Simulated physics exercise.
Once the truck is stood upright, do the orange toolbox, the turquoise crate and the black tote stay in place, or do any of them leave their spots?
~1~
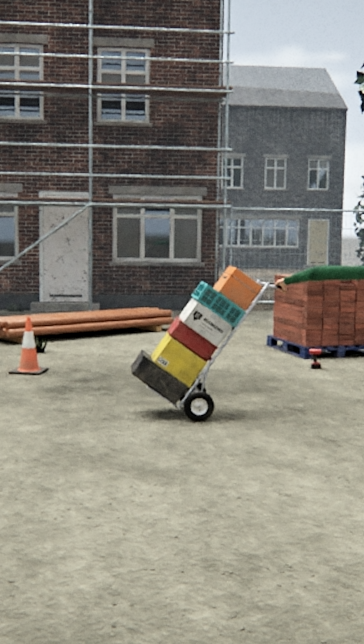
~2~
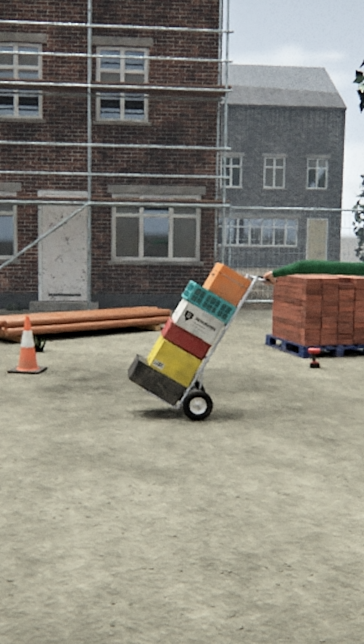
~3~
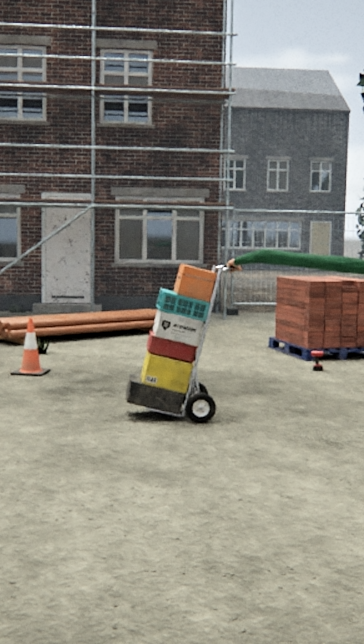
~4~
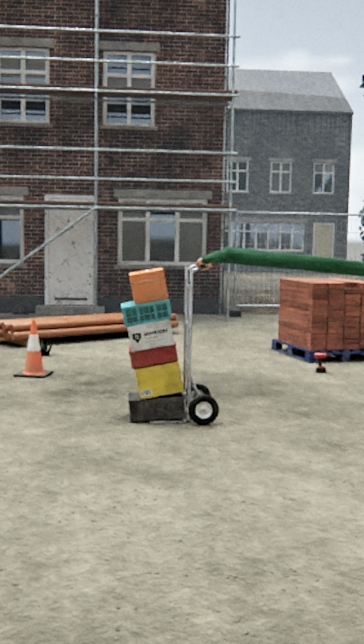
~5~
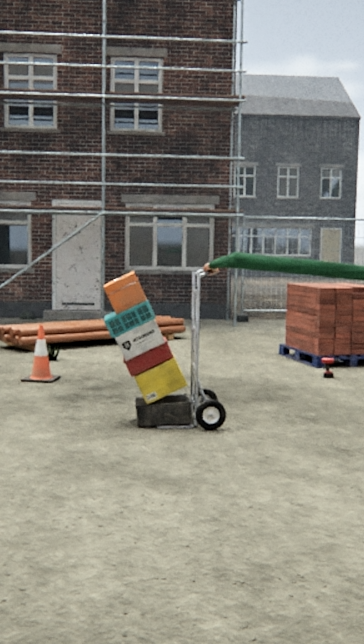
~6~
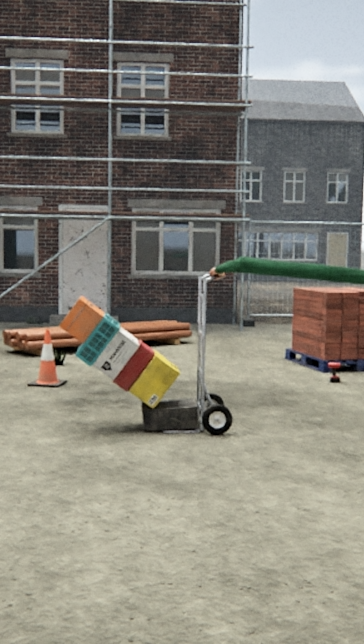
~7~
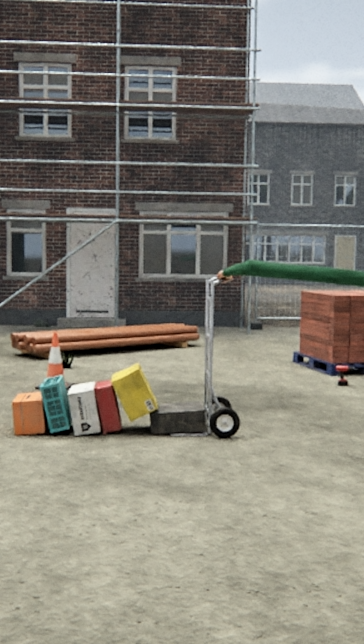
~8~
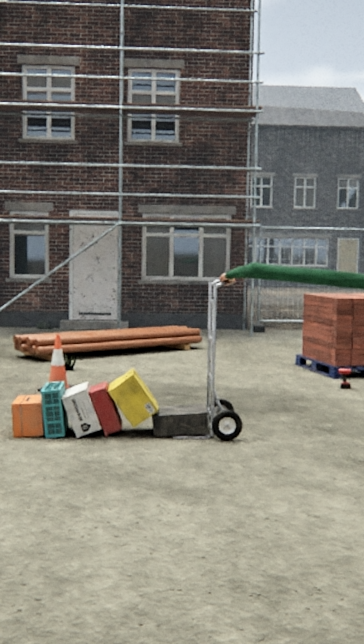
The orange toolbox and the turquoise crate both topple off to the left and land on the ground. The black tote stays put at the foot of the truck.
